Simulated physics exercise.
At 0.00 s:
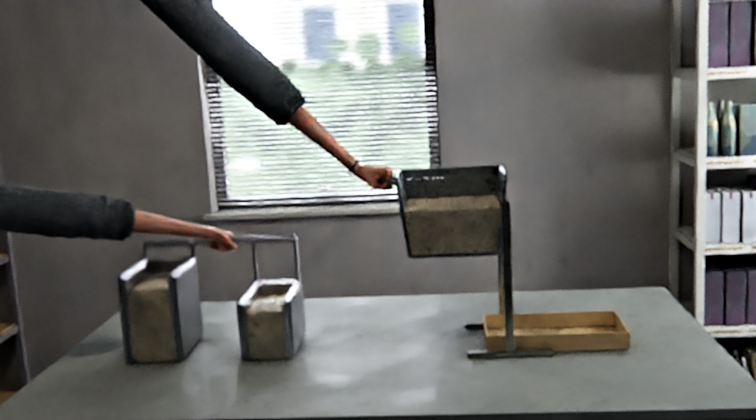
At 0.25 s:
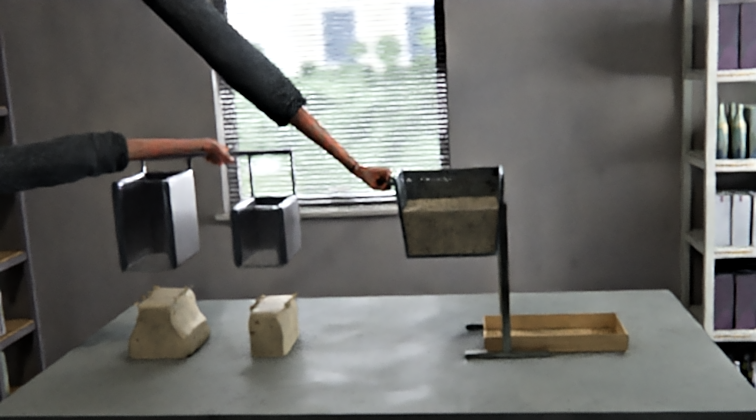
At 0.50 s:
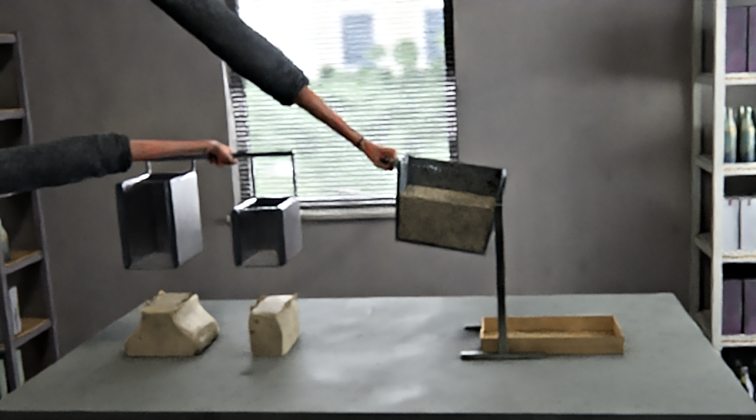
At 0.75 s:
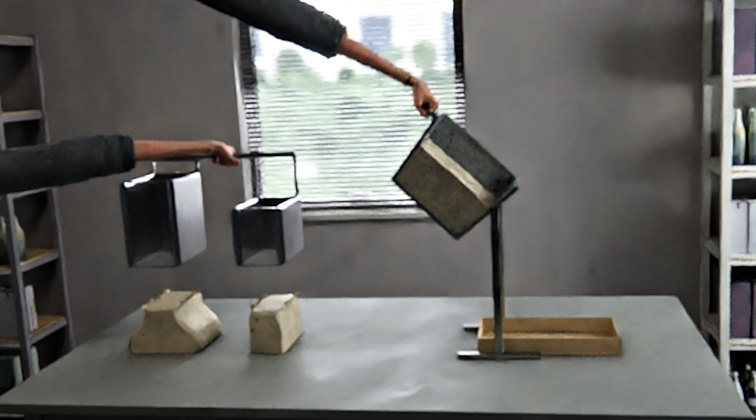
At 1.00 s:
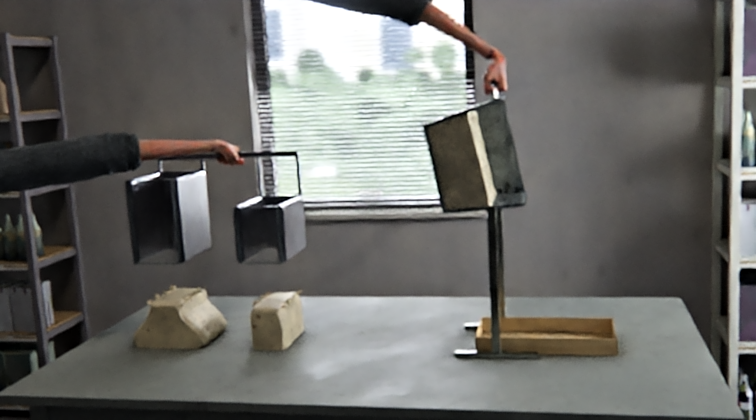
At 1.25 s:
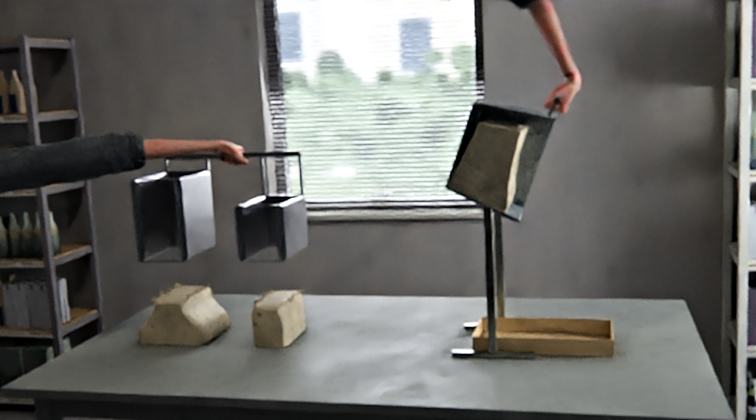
Two metal moulds rising off pale blocks in one hand's grip, then another hand tilting a dark tub rightward past upright.
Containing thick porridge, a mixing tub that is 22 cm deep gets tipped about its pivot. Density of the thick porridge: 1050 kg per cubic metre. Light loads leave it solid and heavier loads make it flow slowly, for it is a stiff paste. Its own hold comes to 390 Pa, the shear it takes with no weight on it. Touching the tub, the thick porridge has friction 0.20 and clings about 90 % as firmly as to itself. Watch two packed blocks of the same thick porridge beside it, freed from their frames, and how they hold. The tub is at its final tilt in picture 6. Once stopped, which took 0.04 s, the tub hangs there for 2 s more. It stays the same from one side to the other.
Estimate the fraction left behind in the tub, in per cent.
I would say 0 %.
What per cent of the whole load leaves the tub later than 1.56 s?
I'd say close to 20 in a hundred.
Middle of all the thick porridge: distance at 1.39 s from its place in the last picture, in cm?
Some 10 cm.
By 1.39 s, the tub is at 111 degrees and holds 76 %.
By 1.56 s, the tub is at 111 degrees and holds 19 %.
By 1.73 s, the tub is at 111 degrees and holds 0 %.
By 1.90 s, the tub is at 111 degrees and holds 0 %.
By 3.25 s, at the end, the tub is at 111 degrees and holds 0 %.
